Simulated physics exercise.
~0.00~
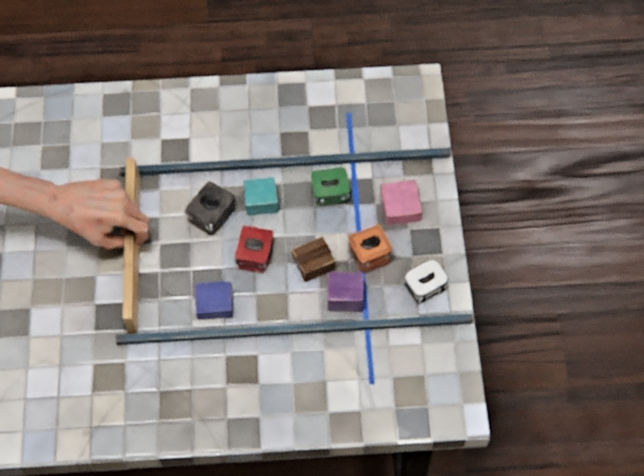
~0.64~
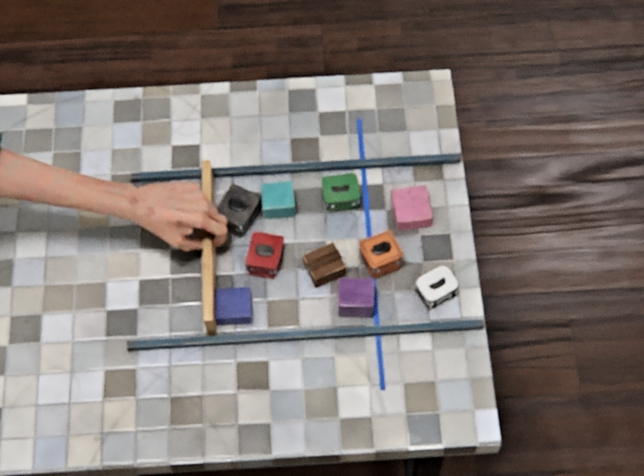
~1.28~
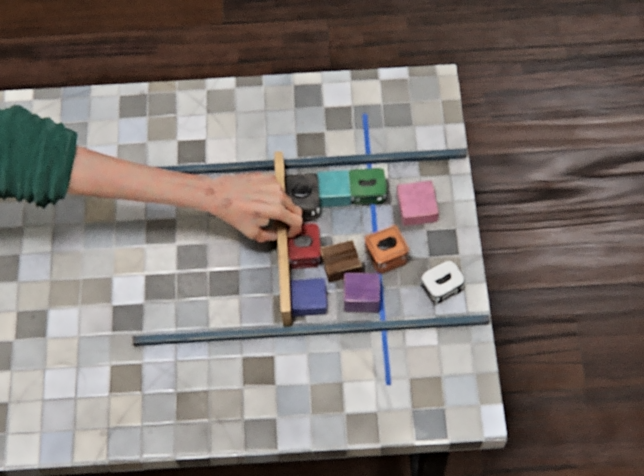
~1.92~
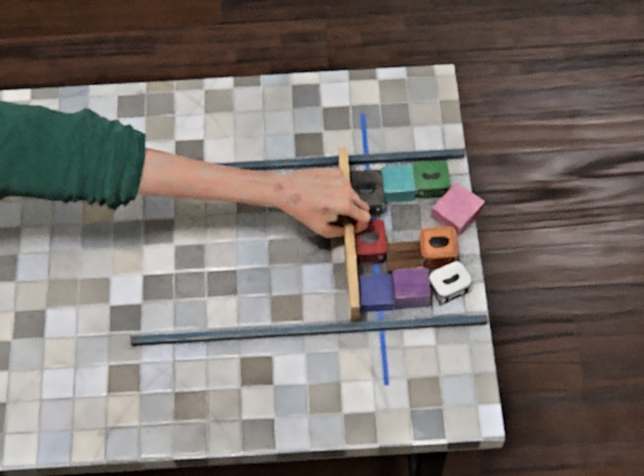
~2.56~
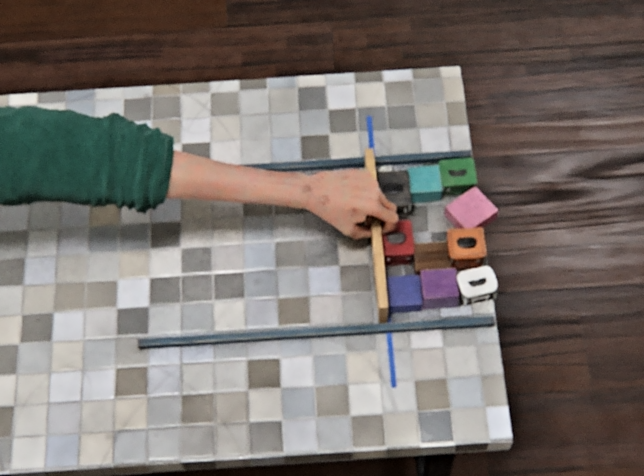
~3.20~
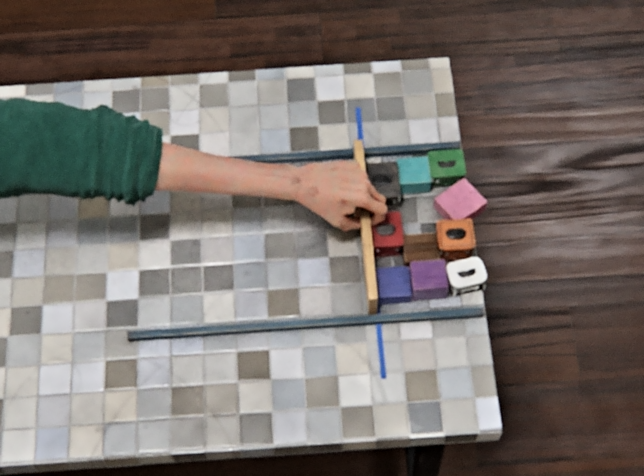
On a tiled tabletop, a hand slid an upright wooden board to the right between two rails, gathering scattered colorful blocks and cases into a cluster and pushing them toward the table's edge, stopping around the blue tape line with none fallen off.
